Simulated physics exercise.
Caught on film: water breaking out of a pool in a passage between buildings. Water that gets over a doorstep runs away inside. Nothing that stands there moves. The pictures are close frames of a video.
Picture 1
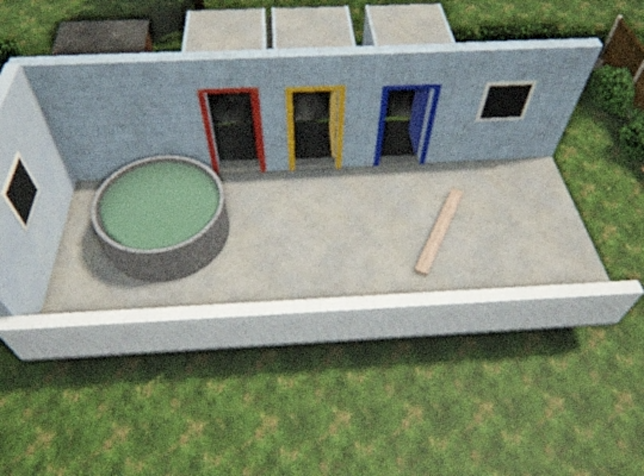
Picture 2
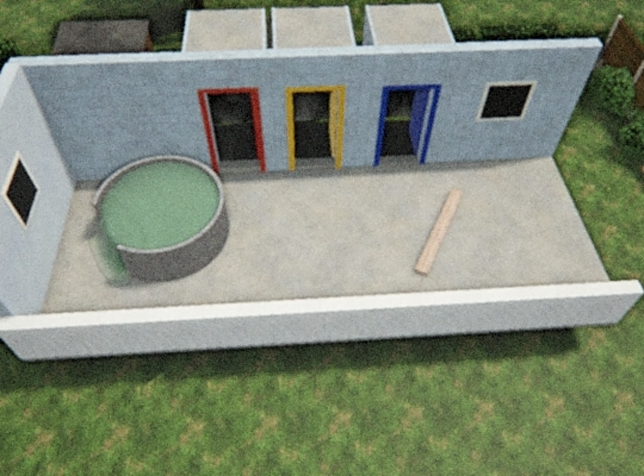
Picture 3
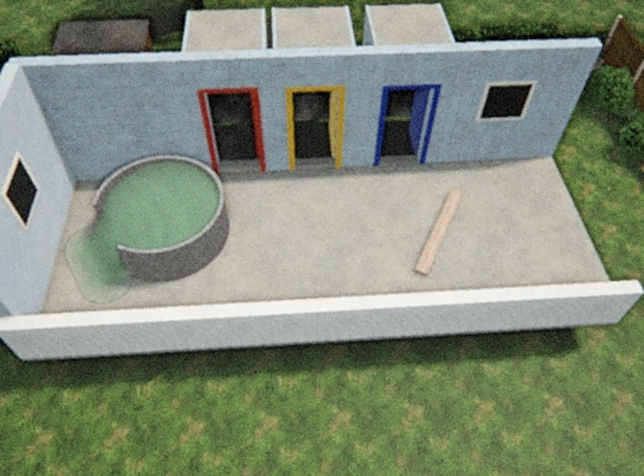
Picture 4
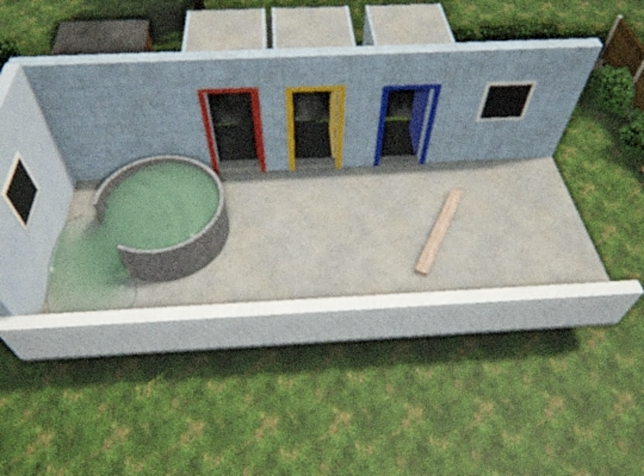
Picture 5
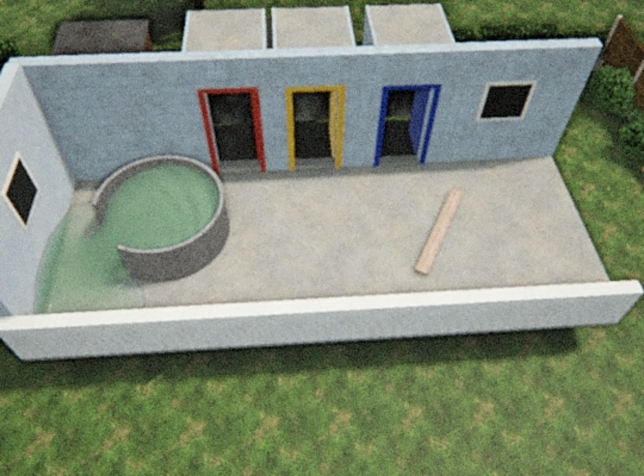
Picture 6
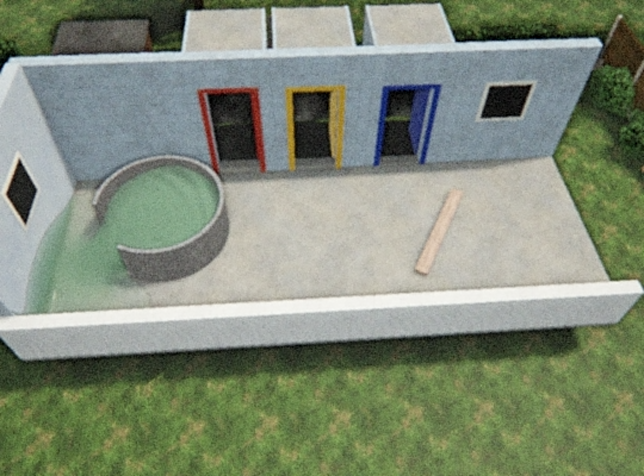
Green water pours from a gap in the round tank and spreads across the floor's left end.
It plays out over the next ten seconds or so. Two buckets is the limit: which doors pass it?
One by one: The red door holds within the limit; the blue door floods; the yellow door holds within the limit.
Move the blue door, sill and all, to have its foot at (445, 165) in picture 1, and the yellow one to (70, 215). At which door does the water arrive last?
Last comes the blue-painted one.
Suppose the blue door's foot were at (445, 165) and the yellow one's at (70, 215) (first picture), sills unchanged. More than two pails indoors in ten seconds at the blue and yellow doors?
Then: The blue door is over; the yellow door lets more in.
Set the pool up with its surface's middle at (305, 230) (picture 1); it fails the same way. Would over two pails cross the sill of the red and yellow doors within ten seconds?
Then: Red holds; yellow floods.
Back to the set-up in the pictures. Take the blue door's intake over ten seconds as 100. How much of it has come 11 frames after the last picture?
I make it 0 per cent.
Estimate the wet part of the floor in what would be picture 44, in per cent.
About 95 per cent.
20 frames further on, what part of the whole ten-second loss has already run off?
Close to 0 %.
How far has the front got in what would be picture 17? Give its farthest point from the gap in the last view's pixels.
Around (284, 323).
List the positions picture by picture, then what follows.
The round tank at (159, 204) is whole and still, in the first frame.
Water pours out at (110, 248) and has run to a hidden place, in the second frame.
Water pours out at (110, 249) and has run to (74, 237), in the third frame.
Water pours out at (110, 250) and has run to (58, 314), in the fourth frame.
The front is at a hidden place, out from the gap at (110, 250), in the fifth frame.
Water pours out at (110, 250) and has run to a hidden place, in the sixth frame.
A moment on, water covers 15 % of the floor; the red door not reached, the blue door not reached, the yellow door not reached.
Next, water covers 30 % of the floor; the red door not reached, the blue door not reached, the yellow door not reached.
Then, water covers 70 % of the floor; the red door wet at the sill, nothing in, the blue door not reached, the yellow door wet at the sill, nothing in.
Later, water covers 95 % of the floor; the red door wet at the sill, nothing in, the blue door over two buckets in, the yellow door wet at the sill, nothing in.
In the end, water covers 95 % of the floor; the red door wet at the sill, nothing in, the blue door far over two buckets in, the yellow door wet at the sill, nothing in.
